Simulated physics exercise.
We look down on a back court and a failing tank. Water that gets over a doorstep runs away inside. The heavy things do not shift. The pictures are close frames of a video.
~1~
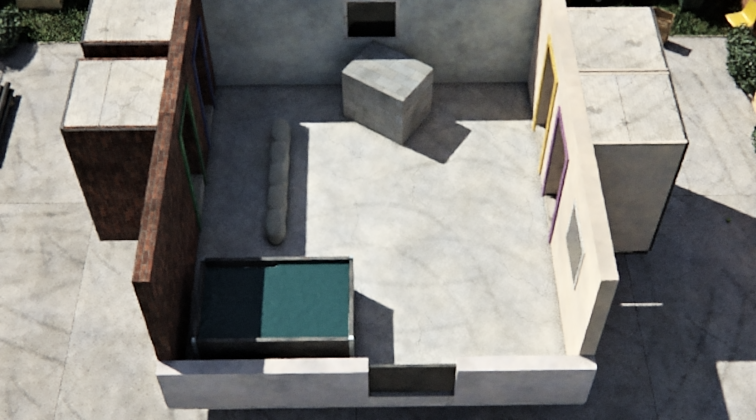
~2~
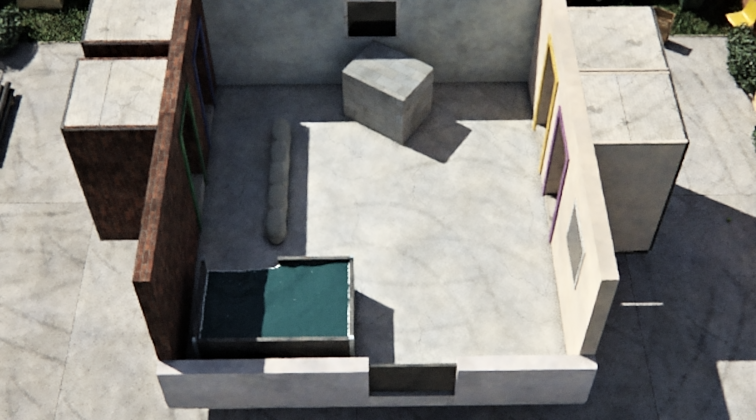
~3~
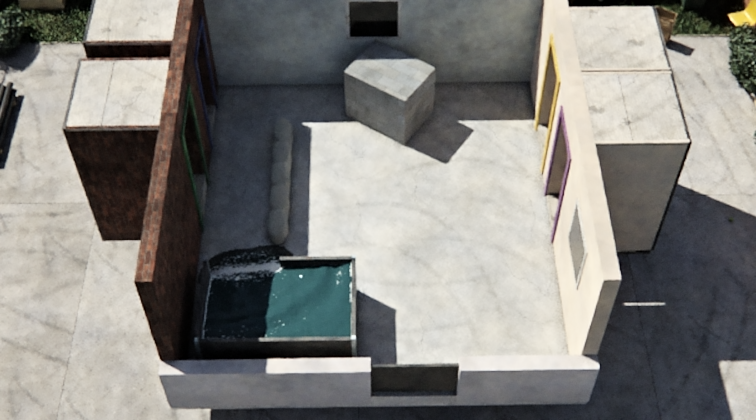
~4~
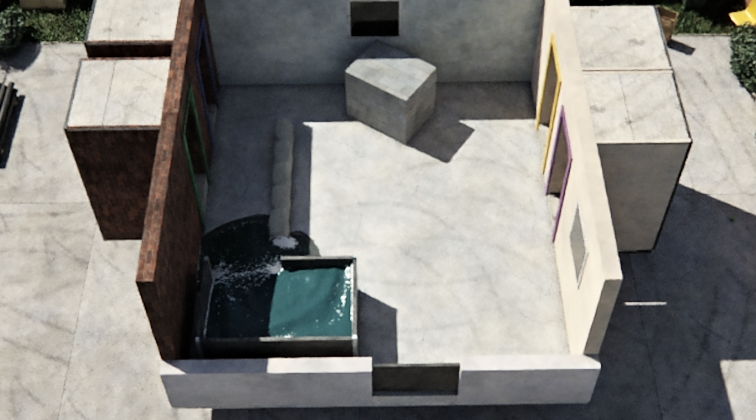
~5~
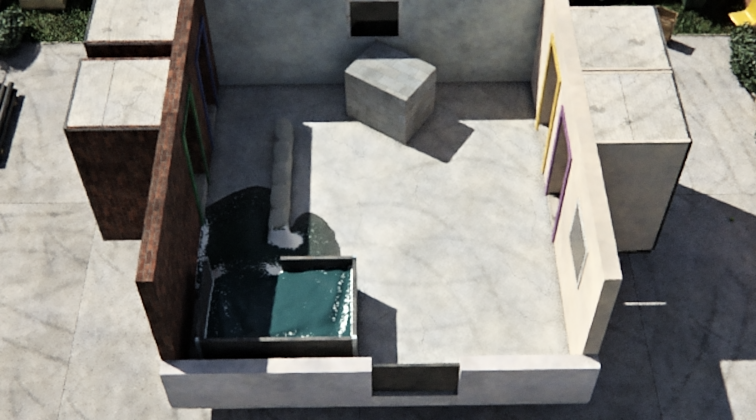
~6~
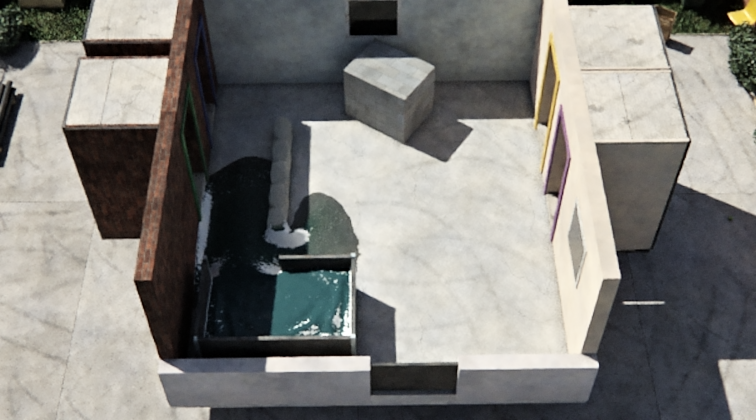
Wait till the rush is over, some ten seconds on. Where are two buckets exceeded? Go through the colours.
In the end: The yellow door stays under that; the green door stays under that; the purple door stays under that; the blue door takes more than that.
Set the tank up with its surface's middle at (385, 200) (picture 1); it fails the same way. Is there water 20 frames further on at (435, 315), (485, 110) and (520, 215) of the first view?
As listed: Dry, wet, wet.
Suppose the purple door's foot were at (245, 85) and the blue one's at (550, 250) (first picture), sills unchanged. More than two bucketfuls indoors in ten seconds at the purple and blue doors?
In short: The purple door lets more in, the blue door lets less in.
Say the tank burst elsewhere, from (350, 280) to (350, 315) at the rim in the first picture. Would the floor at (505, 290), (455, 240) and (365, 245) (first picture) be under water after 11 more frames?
In that order: Covered, flooded, free of water.
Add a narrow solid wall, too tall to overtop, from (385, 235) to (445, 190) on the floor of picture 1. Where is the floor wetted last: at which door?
The purple-painted one.
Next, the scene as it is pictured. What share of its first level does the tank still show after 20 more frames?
Near 30 in a hundred.
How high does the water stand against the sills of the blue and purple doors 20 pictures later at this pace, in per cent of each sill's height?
In turn 230 and 50 per cent.
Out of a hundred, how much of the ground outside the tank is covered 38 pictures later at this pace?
Roughly 85 per cent.
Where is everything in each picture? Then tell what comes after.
The first picture shows the tank at (275, 301) is whole and still.
In the second picture, water pours out on the tank's far side and has run to a hidden place.
In the third picture, water pours out on the tank's far side and has run to (286, 255).
In the fourth picture, water pours out on the tank's far side and has run to (261, 218).
In the fifth picture, water pours out on the tank's far side and has run to (249, 191).
In the sixth picture, water pours out on the tank's far side and has run to (247, 161).
A moment on, water covers 30 % of the floor; the yellow door not reached, the green door wet at the sill, nothing in, the purple door not reached, the blue door wet at the sill, nothing in.
Next, water covers 45 % of the floor; the yellow door not reached, the green door wet at the sill, nothing in, the purple door not reached, the blue door under two buckets in.
Then, water covers 70 % of the floor; the yellow door wet at the sill, nothing in, the green door wet at the sill, nothing in, the purple door wet at the sill, nothing in, the blue door over two buckets in.
Later, water covers 85 % of the floor; the yellow door wet at the sill, nothing in, the green door wet at the sill, nothing in, the purple door wet at the sill, nothing in, the blue door far over two buckets in.
In the end, water covers 95 % of the floor; the yellow door wet at the sill, nothing in, the green door wet at the sill, nothing in, the purple door under two buckets in, the blue door far over two buckets in.
